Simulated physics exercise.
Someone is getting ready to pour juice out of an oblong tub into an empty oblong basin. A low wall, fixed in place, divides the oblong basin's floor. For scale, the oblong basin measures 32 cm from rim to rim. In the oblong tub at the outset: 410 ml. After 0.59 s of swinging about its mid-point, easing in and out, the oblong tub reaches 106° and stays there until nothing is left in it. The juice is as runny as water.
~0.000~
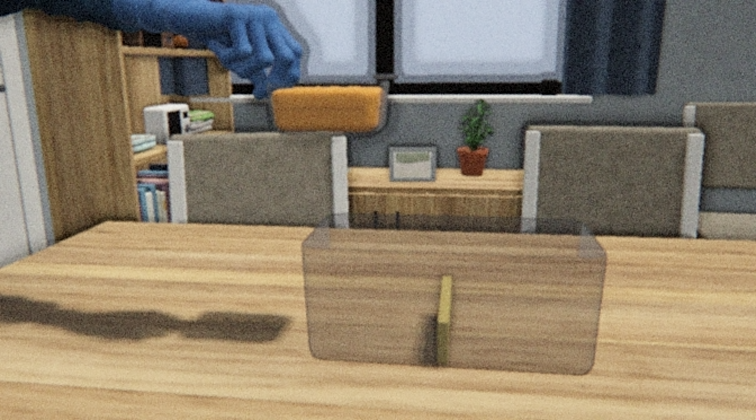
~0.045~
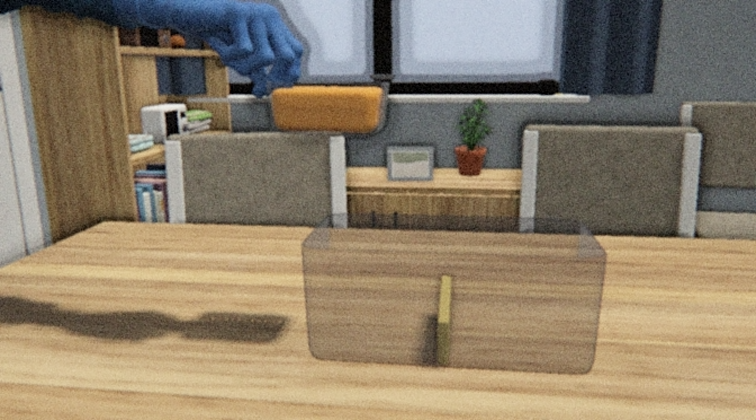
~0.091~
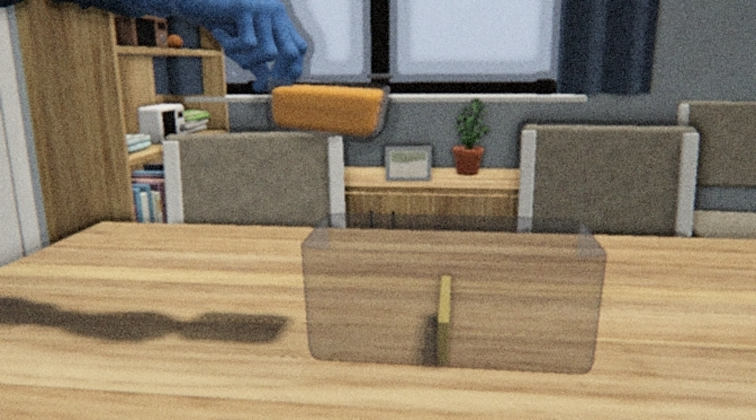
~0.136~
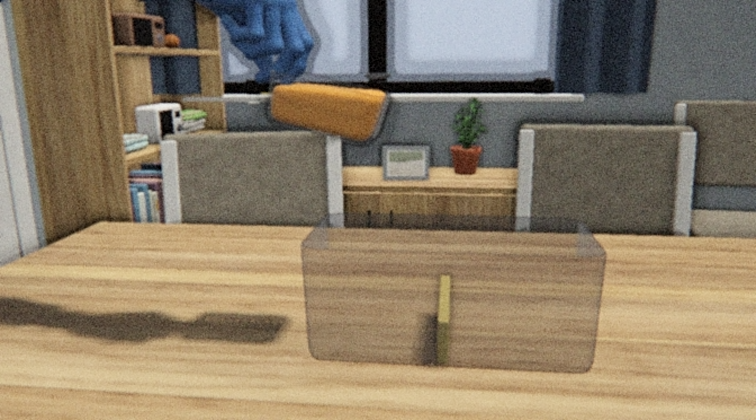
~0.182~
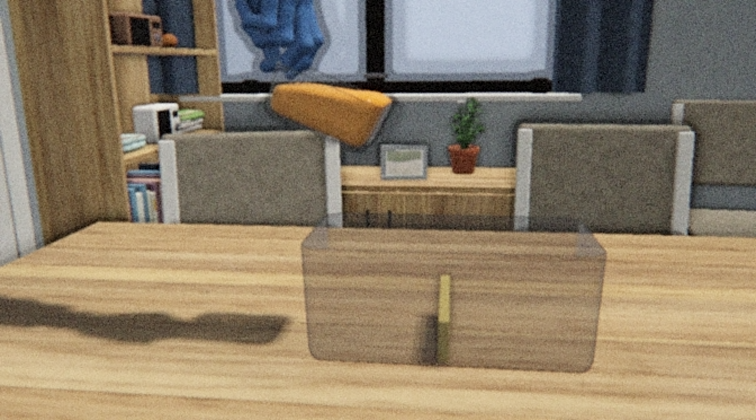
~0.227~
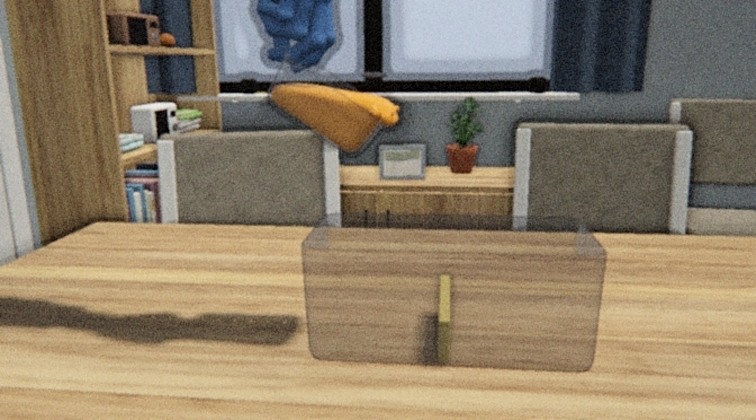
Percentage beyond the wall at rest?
35 per cent.
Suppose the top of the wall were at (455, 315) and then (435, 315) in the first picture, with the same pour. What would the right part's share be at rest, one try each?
I'd say 25 percent on the first go, 55 percent on the next.
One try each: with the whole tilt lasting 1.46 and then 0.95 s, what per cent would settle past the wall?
Roughly 55 per cent the first time and 50 per cent the second.
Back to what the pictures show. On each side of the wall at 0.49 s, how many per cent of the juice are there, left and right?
Left side near 30, right side near 20.
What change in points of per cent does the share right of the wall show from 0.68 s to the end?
Looks like it went upward, around 1 per cent.
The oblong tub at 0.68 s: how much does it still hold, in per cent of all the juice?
Close to 1 percent of the whole amount.
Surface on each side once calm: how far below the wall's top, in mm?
Left roughly 38 mm; right roughly 44 mm.
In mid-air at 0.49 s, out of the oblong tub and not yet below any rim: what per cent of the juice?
Roughly 42 percent.
By 0.49 s the tilt is 98° and 8 per cent is still to pour, 30 is left of the wall and 20 right of it.
By 0.68 s the tilt is 106° and 1 per cent is still to pour, 62 is left of the wall and 34 right of it.
By 0.87 s the tilt is 106° and 0 per cent is still to pour, 64 is left of the wall and 35 right of it.
By 1.09 s the tilt is 106° and 0 per cent is still to pour, 63 is left of the wall and 35 right of it.
At rest 63 per cent lies left of the wall, 35 right of it and 1 outside.
